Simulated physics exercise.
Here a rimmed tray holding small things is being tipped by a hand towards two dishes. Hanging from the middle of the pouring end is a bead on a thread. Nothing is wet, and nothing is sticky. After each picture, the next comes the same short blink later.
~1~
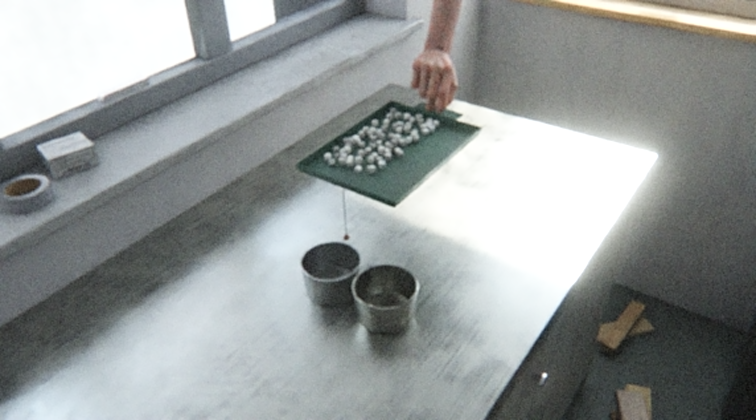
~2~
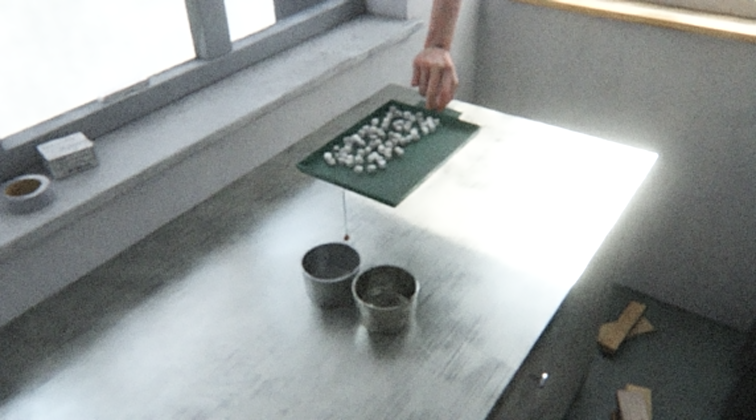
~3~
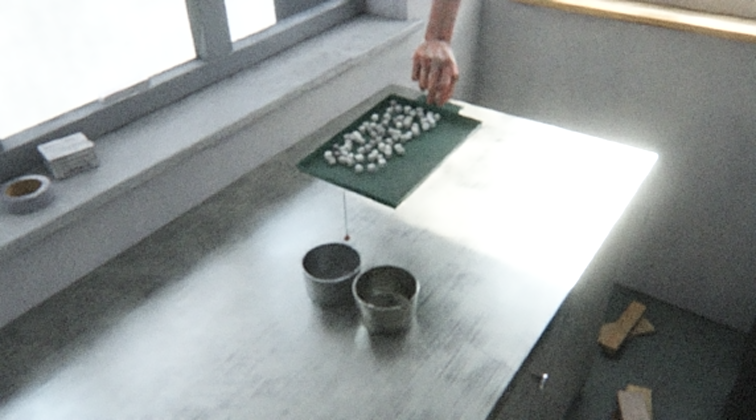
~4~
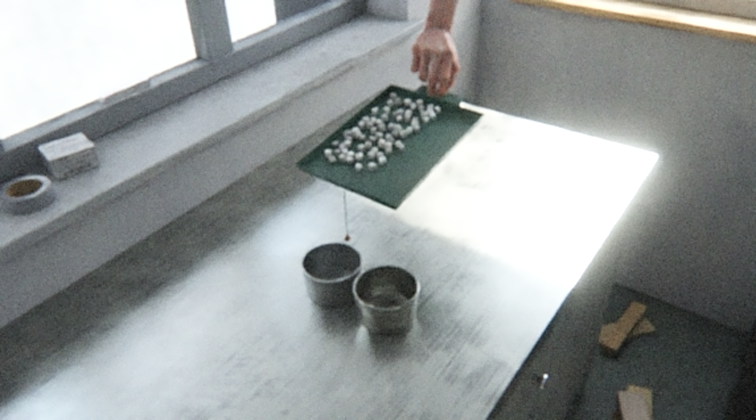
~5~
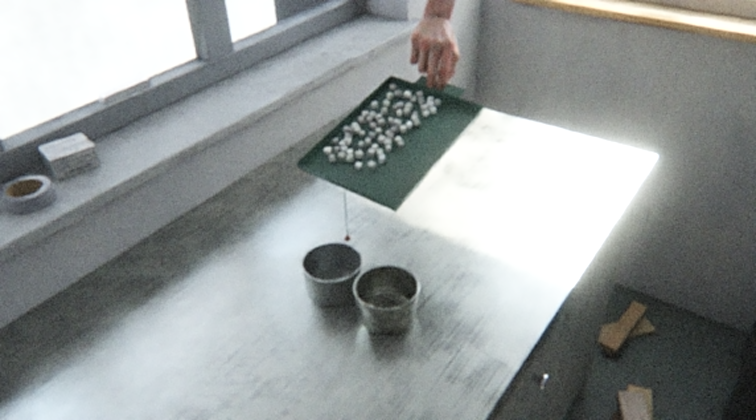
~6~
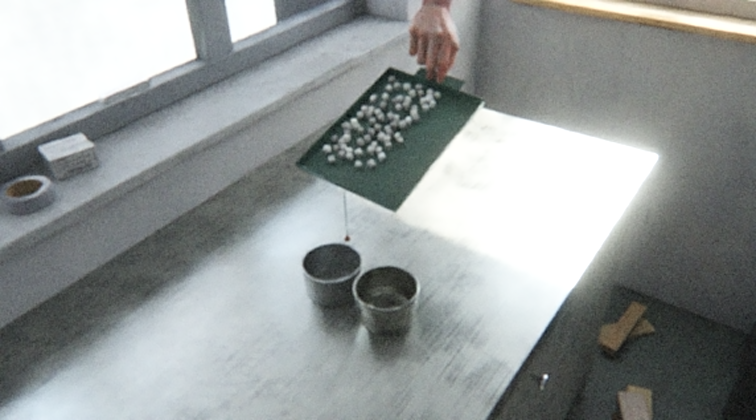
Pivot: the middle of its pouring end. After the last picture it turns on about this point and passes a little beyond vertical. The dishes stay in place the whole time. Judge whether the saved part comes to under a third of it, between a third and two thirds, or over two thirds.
The saved part comes to over two thirds of it.
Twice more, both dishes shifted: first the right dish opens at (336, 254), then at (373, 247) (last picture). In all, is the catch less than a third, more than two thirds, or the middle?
Taking the tries in order: Under a third and under a third.
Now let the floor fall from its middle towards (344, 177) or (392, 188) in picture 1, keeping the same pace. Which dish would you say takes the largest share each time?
Result 1: The left-hand one; result 2: The right-hand one.
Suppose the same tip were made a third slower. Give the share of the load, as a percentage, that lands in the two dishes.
It would be around 80 percent.
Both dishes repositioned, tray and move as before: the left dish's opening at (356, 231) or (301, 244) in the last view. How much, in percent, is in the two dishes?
10 and 70 in a hundred.
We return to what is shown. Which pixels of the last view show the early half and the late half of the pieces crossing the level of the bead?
(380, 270), then (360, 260).
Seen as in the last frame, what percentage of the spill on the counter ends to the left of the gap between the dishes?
Estimate: About 30 percent.
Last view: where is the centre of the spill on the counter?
Near (380, 272).
Soon after the last picture, tray tipped steeply; nearly all on the tray; a stray few in the left dish; a small part in the air.
A little later, tray tipped right over; about two thirds on the tray; about a quarter in the right dish; a small part in the left dish; a small part outside both; a stray few in the air.
Later still, tray tipped past a quarter turn; about half in the right dish; about a third in the left dish; about a quarter outside both.
At rest, tray tipped past a quarter turn; about half in the right dish; about a third in the left dish; about a quarter outside both.
